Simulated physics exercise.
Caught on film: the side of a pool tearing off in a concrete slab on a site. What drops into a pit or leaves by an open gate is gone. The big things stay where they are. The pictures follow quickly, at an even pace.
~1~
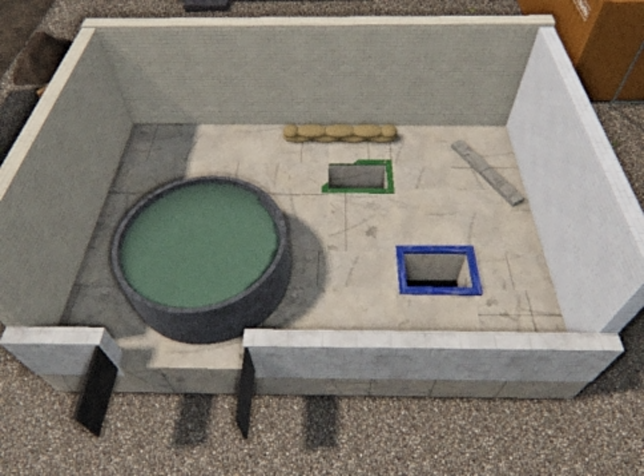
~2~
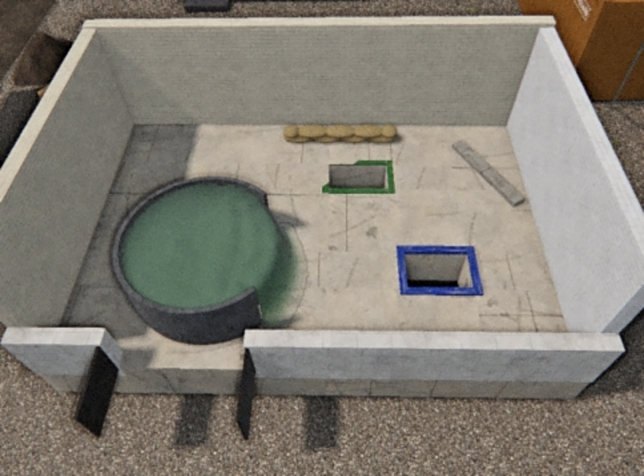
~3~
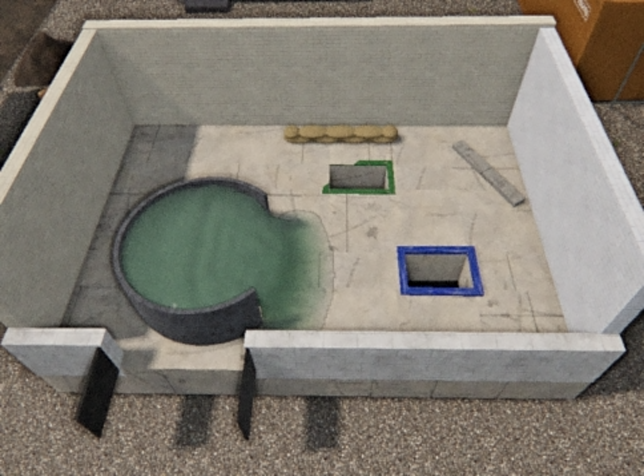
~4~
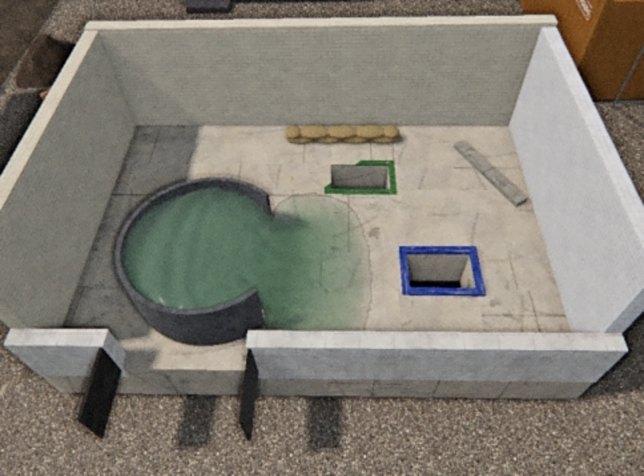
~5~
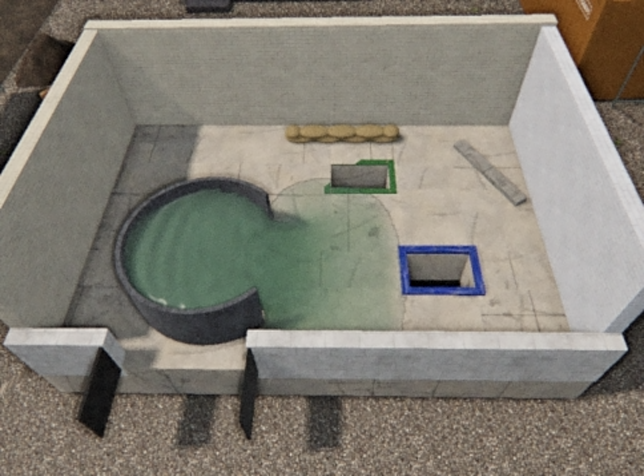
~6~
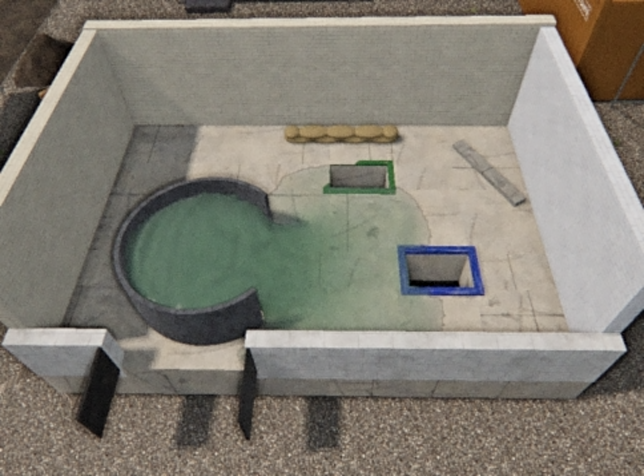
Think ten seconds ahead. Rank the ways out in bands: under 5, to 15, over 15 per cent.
The gate takes under 5 %; the blue pit takes over 15 %; the green pit takes over 15 %.
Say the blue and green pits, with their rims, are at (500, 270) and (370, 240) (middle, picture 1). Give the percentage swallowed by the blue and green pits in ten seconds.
Per cent: Blue 30, green 35.
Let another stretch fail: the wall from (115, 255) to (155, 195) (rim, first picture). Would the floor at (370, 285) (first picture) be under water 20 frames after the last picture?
At that place: No water.
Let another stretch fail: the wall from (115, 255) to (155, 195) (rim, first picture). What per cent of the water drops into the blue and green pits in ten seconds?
Per cent: Blue 2, green 12.
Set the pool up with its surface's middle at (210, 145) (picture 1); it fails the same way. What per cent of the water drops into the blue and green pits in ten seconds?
In per cent: Blue 14, green 40.
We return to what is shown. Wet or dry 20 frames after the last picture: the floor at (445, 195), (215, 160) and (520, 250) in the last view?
As listed: Flooded, dry, wet.
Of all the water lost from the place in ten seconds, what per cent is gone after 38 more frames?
Roughly 70 per cent.
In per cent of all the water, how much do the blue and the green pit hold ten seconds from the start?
Near 28 and 20 in a hundred.
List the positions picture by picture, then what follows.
The round pool at (201, 240) is whole and still, in the first picture.
The front is at a hidden place, out from the gap at (285, 261), in the second picture.
Water pours out at (286, 264) and has run to a hidden place, in the third picture.
The front is at (330, 200), out from the gap at (288, 267), in the fourth picture.
The front is at (356, 190), out from the gap at (288, 267), in the fifth picture.
Water pours out at (287, 268) and has run to (401, 193), in the sixth picture.
A moment on, water covers 45 % of the floor; the gate 0 %, the blue pit 5 %, the green pit 2 %.
Next, water covers 50 % of the floor; the gate 0 %, the blue pit 10 %, the green pit 4 %.
Then, water covers 55 % of the floor; the gate 0 %, the blue pit 15 %, the green pit 5 %.
Later, water covers 75 % of the floor; the gate 1 %, the blue pit 22 %, the green pit 12 %.
In the end, water covers 95 % of the floor; the gate 1 %, the blue pit 28 %, the green pit 21 %.
